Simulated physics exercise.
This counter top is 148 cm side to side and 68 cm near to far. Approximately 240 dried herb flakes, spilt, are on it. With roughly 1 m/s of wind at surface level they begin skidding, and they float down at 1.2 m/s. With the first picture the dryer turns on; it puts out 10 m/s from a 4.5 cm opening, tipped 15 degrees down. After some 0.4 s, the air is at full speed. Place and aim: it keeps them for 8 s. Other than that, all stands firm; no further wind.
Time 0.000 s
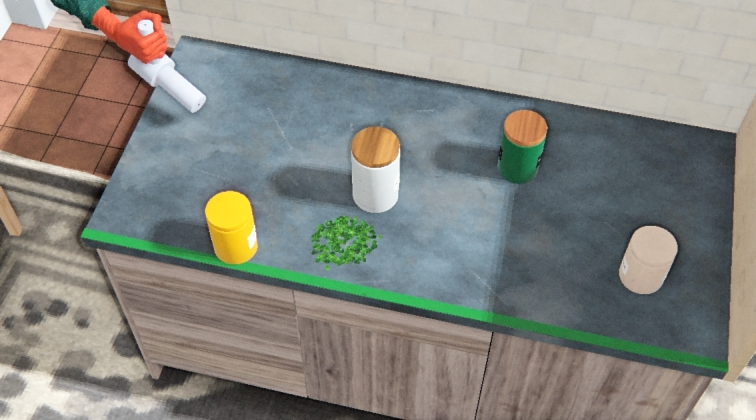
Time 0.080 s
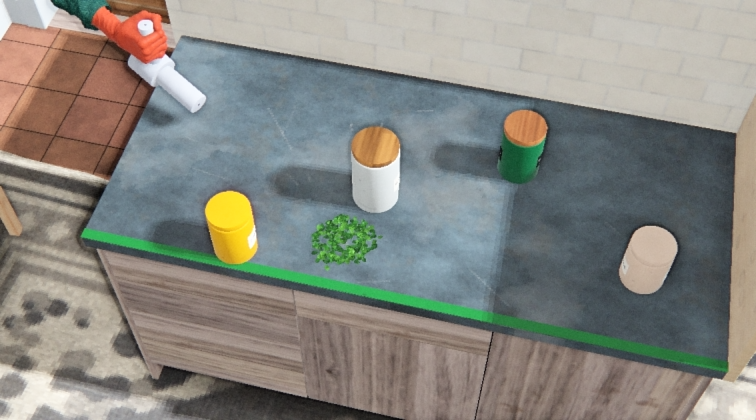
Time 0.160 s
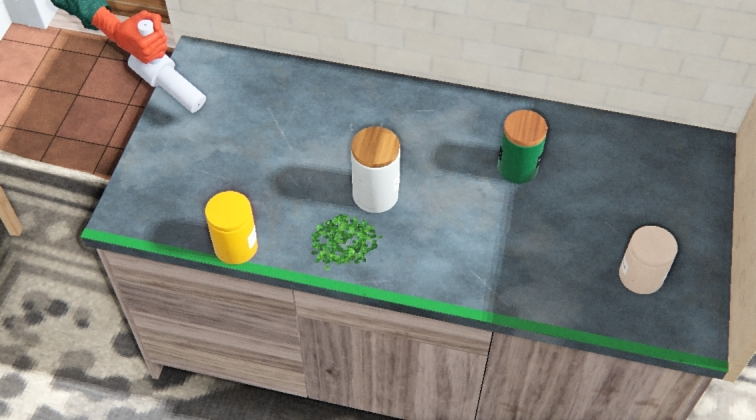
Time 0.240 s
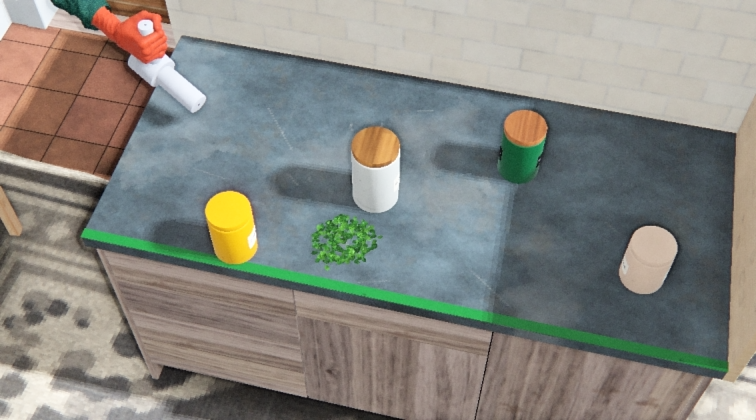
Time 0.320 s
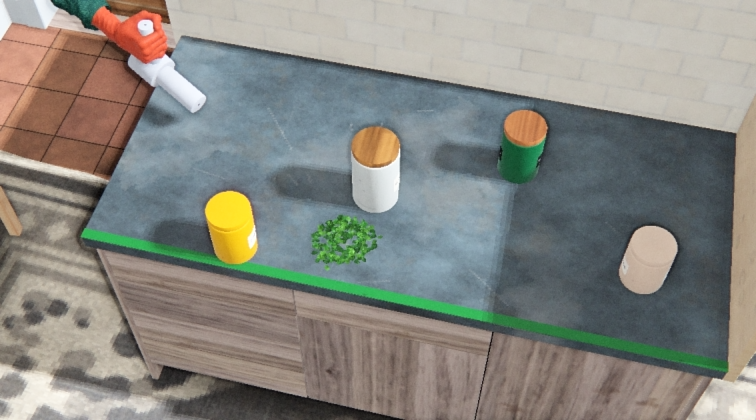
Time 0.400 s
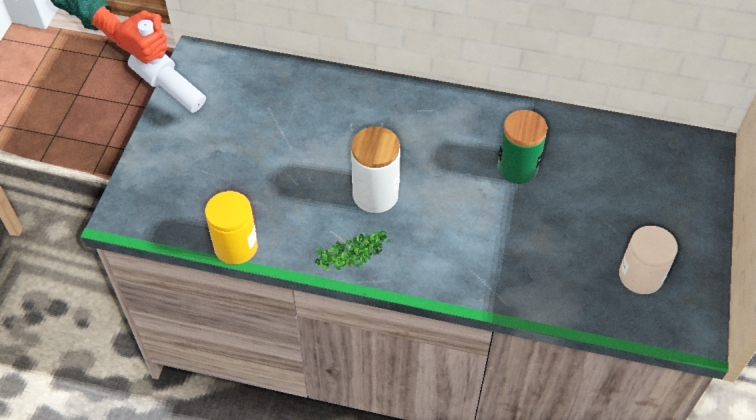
Gloved hand holding a white dryer at a countertop with jars, green herb flakes lying still, then shifting slightly right.
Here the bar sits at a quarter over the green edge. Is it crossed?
The share over that edge tops a quarter.
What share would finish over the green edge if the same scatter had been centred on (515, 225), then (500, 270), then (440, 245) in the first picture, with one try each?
0 %, 60 %, 60 %.
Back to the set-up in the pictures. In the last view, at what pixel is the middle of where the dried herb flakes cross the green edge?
Somewhere about (401, 304).
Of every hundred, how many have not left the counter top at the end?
I'd say close to 2 percent.
After 1.6 s the count stands so, 97 % are over the green edge.
After 2.6 s the count stands so, 97 % are over the green edge.
After 4.4 s the count stands so, 97 % are over the green edge.
After 8.0 s, at the end, 98 % are over the green edge.
